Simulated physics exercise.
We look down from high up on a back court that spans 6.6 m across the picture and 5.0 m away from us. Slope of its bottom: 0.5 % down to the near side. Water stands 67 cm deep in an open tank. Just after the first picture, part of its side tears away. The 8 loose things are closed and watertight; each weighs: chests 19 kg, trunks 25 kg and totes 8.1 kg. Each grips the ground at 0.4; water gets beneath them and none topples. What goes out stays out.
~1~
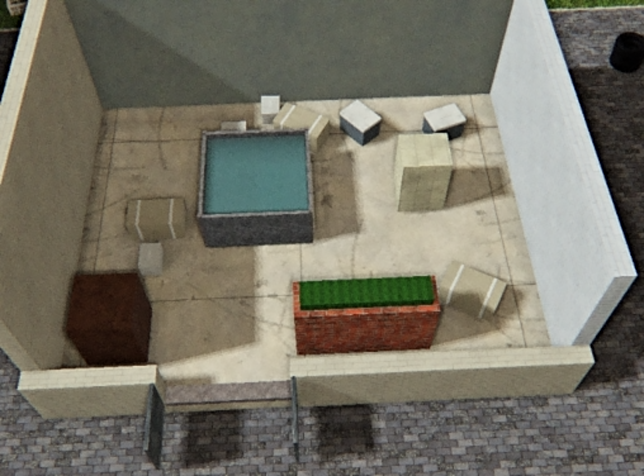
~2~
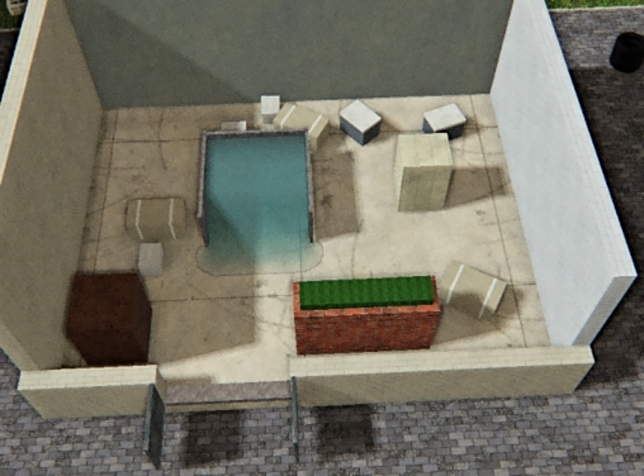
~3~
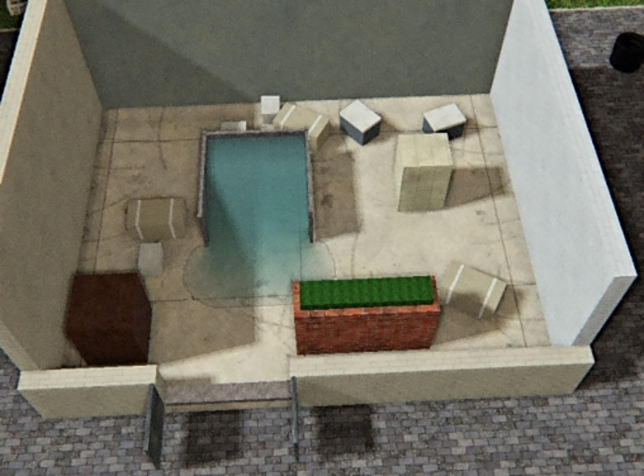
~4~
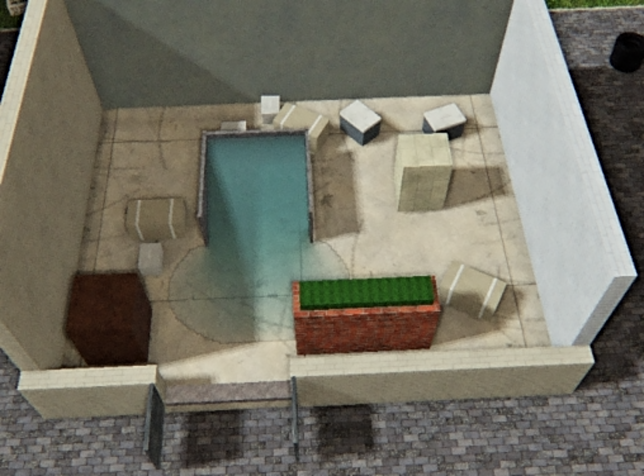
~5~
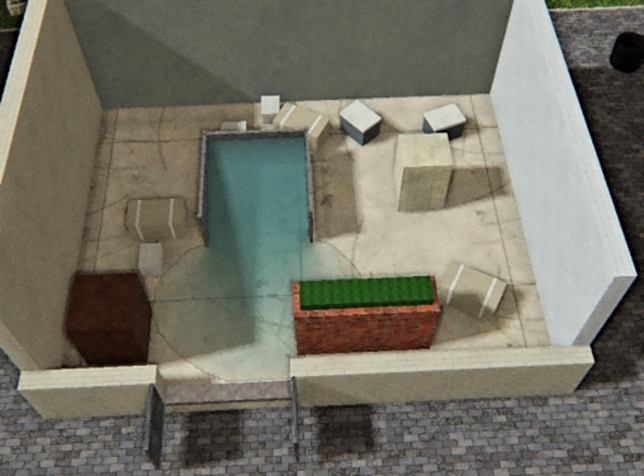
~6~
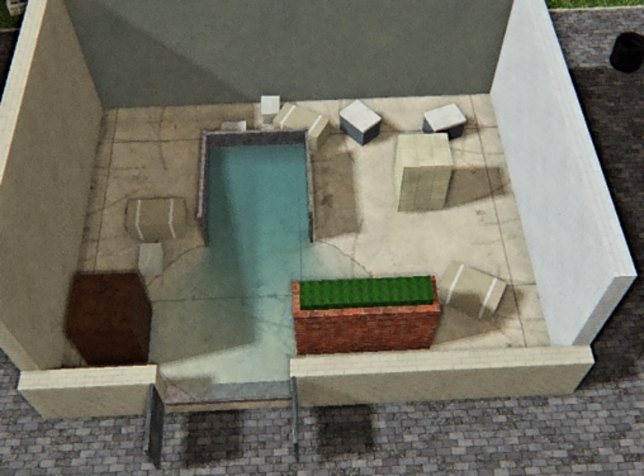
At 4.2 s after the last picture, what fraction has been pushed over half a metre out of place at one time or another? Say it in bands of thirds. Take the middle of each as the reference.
My bet is the share falls short of a third.
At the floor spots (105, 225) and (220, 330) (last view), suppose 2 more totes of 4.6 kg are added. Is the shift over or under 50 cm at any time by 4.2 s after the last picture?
In that order: More, over.
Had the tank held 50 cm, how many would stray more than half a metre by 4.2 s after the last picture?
Then 1.
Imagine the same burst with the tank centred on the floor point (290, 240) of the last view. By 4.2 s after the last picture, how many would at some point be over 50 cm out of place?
In that case 1 of them.
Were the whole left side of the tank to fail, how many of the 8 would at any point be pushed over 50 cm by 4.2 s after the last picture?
So the tally would be 6.
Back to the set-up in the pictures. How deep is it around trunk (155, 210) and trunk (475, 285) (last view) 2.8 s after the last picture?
1 and 5 cm.
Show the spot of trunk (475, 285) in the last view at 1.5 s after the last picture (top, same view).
About (510, 269), give or take.
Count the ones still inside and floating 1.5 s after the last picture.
Tally: 0 of them.
Then, 0.4 s after the last picture 0 of 8 are over 50 cm from their spots; 0 afloat.
Then, 1.5 s after the last picture 1 of 8 are over 50 cm from their spots; 0 afloat.
Then, 2.8 s after the last picture 1 of 8 are over 50 cm from their spots; 0 afloat.
Then, 4.2 s after the last picture 1 of 8 are over 50 cm from their spots, and 1 have been at some point; 0 afloat.
